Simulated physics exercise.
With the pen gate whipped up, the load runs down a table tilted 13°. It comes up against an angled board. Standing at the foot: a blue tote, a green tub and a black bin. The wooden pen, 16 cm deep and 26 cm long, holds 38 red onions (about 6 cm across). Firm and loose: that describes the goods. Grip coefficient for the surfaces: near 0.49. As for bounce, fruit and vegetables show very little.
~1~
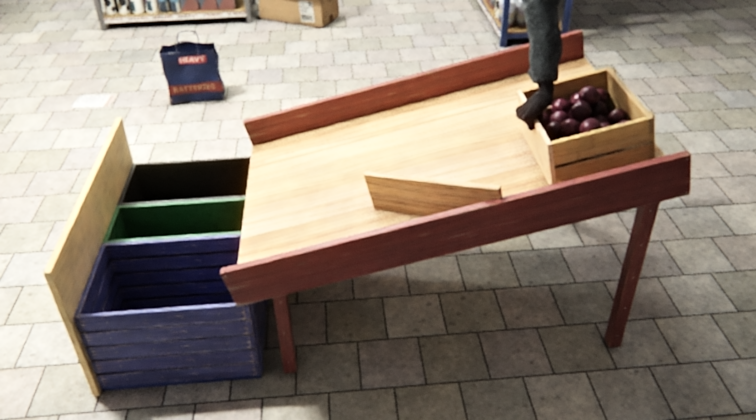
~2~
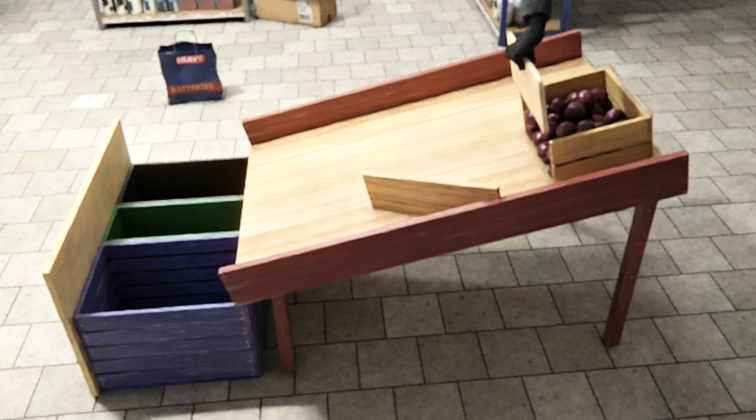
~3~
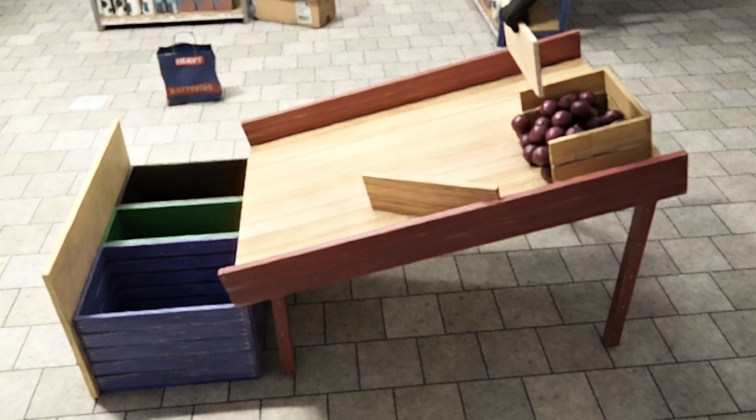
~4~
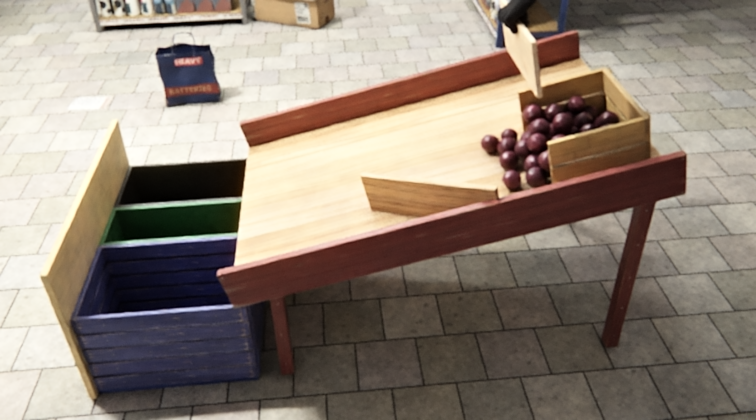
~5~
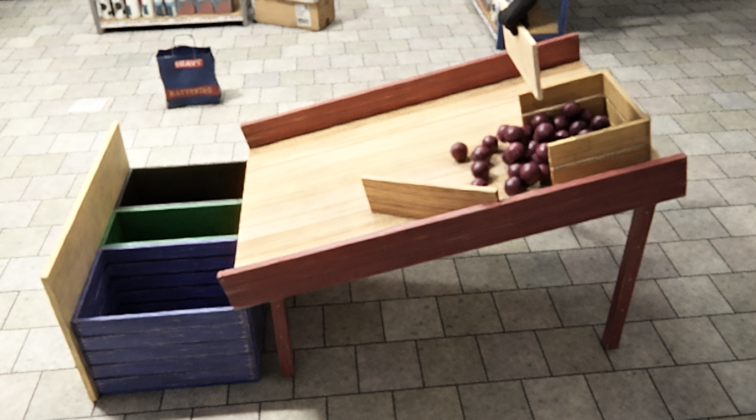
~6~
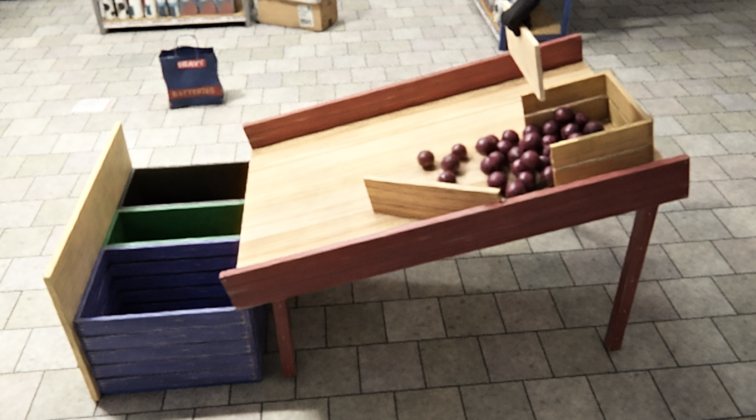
We see a dark-gloved hand pull up the gate of a wooden pen on a sloping table, and dark red onions roll out leftward, some gathering behind an angled board while a few roll ahead above it.
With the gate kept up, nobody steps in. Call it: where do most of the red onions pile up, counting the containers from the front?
Most pile up in the second container.
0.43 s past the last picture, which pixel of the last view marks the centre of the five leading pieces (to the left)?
They are centred near (308, 191).
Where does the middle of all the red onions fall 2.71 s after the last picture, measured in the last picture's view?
Look around pixel (172, 282).
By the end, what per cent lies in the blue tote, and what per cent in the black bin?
Around 0 per cent and 25 per cent, in that order.
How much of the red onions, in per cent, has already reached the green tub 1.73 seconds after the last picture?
60 % by then.
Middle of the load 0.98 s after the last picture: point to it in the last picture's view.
About (337, 181).
Then, 0.43 s after the last picture, 3 still in the wooden pen and 35 on the slope.
Then, 0.98 s after the last picture, 7 in the green tub, 1 in the black bin, 28 on the slope and 2 in the air.
Then, 1.73 s after the last picture, 23 in the green tub, 7 in the black bin, 6 on the slope and 2 in the air.
Outcome (2.71 s after the last picture), 29 in the green tub and 9 in the black bin.
